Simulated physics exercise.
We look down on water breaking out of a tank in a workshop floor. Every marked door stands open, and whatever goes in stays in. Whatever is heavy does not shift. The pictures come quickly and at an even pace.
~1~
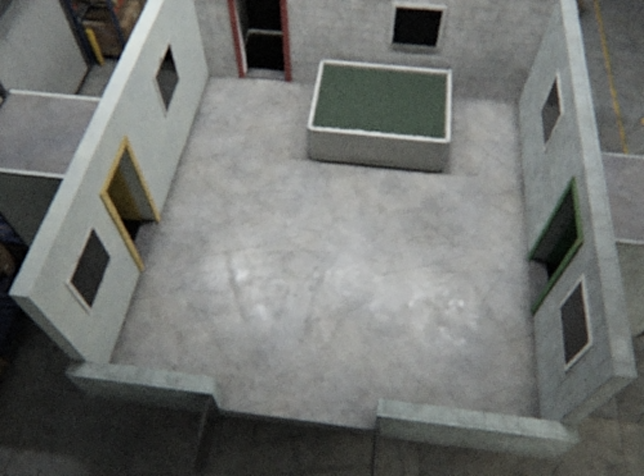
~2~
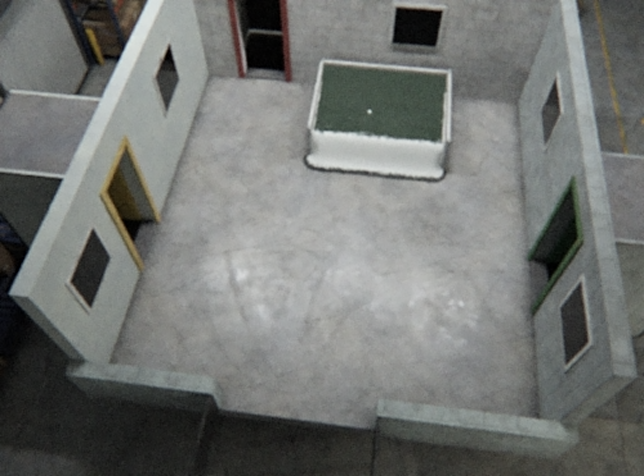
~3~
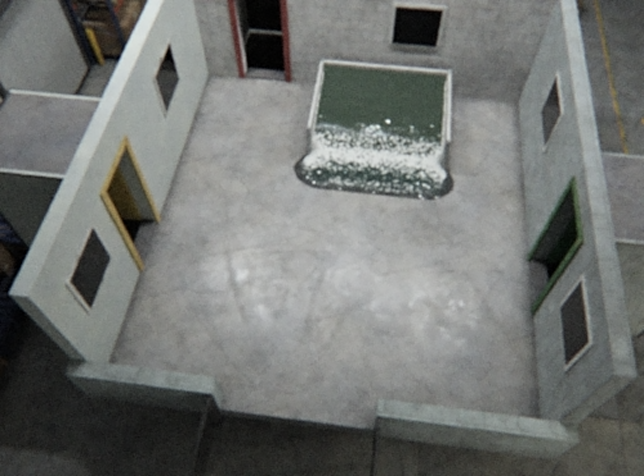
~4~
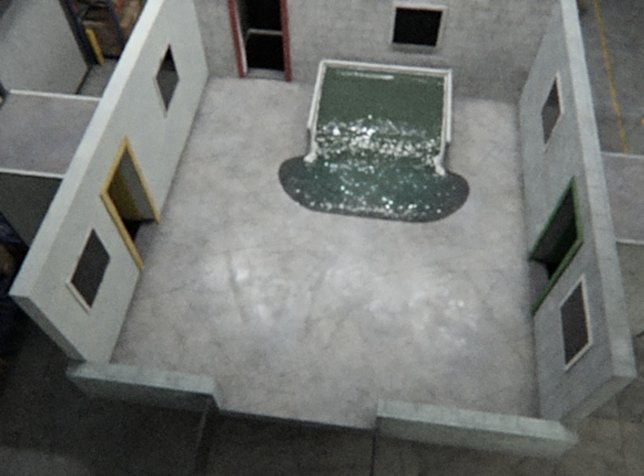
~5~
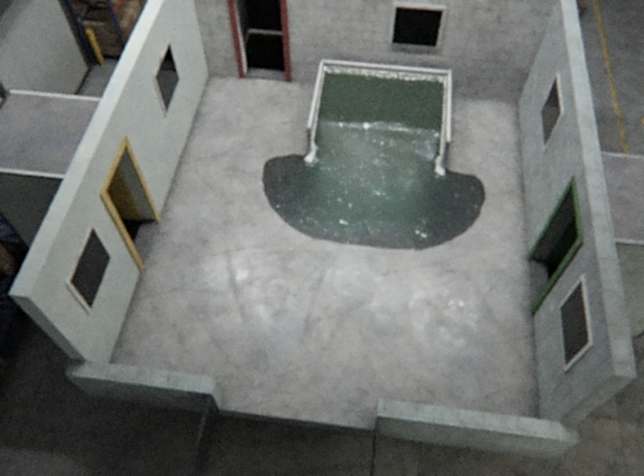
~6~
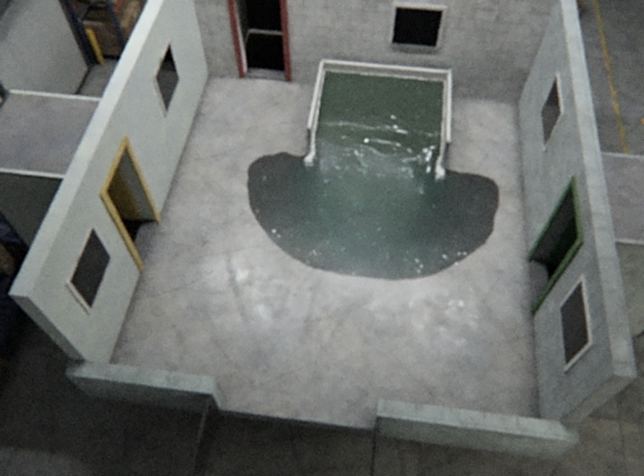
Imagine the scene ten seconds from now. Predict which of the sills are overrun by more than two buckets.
My prediction: The green door gets two buckets or fewer; the yellow door gets two buckets or fewer; the red door gets two buckets or fewer.
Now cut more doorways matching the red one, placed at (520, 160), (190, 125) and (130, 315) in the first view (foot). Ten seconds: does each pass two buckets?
Door one stays inside the limit, door two stays inside the limit, door three breaks the limit.
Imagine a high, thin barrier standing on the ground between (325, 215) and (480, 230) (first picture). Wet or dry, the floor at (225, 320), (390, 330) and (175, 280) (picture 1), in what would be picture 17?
Submerged; untouched; submerged.
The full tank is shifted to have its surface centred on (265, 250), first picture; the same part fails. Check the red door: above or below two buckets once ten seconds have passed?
Result for red: It crosses the threshold.
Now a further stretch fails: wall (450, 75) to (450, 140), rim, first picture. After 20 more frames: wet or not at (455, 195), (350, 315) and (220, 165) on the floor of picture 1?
Sequence of results: Reached by the flood, reached by the flood, missed by the flood.
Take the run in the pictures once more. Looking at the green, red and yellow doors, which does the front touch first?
It's the green door.
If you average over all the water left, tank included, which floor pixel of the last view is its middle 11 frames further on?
Point: (369, 228).
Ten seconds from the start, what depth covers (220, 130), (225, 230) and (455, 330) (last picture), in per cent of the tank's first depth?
Estimated readings in sequence: 6, 8, 4 percent.
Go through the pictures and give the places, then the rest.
Still water in the water tank at (382, 102), in the first frame.
Water pours out at (376, 154) and has run to (307, 158), in the second frame.
The front is at (299, 169), out from the gap at (376, 155), in the third frame.
The front is at (284, 180), out from the gap at (376, 156), in the fourth frame.
Water pours out at (376, 156) and has run to (275, 205), in the fifth frame.
Water pours out at (376, 156) and has run to (312, 263), in the sixth frame.
A moment on, water covers 55 % of the floor; the green door wet at the sill, nothing in, the yellow door not reached, the red door not reached.
Next, water covers 65 % of the floor; the green door wet at the sill, nothing in, the yellow door wet at the sill, nothing in, the red door not reached.
Then, water covers 70 % of the floor; the green door wet at the sill, nothing in, the yellow door wet at the sill, nothing in, the red door not reached.
Later, water covers 70 % of the floor; the green door wet at the sill, nothing in, the yellow door wet at the sill, nothing in, the red door not reached.
In the end, water covers 100 % of the floor; the green door wet at the sill, nothing in, the yellow door wet at the sill, nothing in, the red door wet at the sill, nothing in.
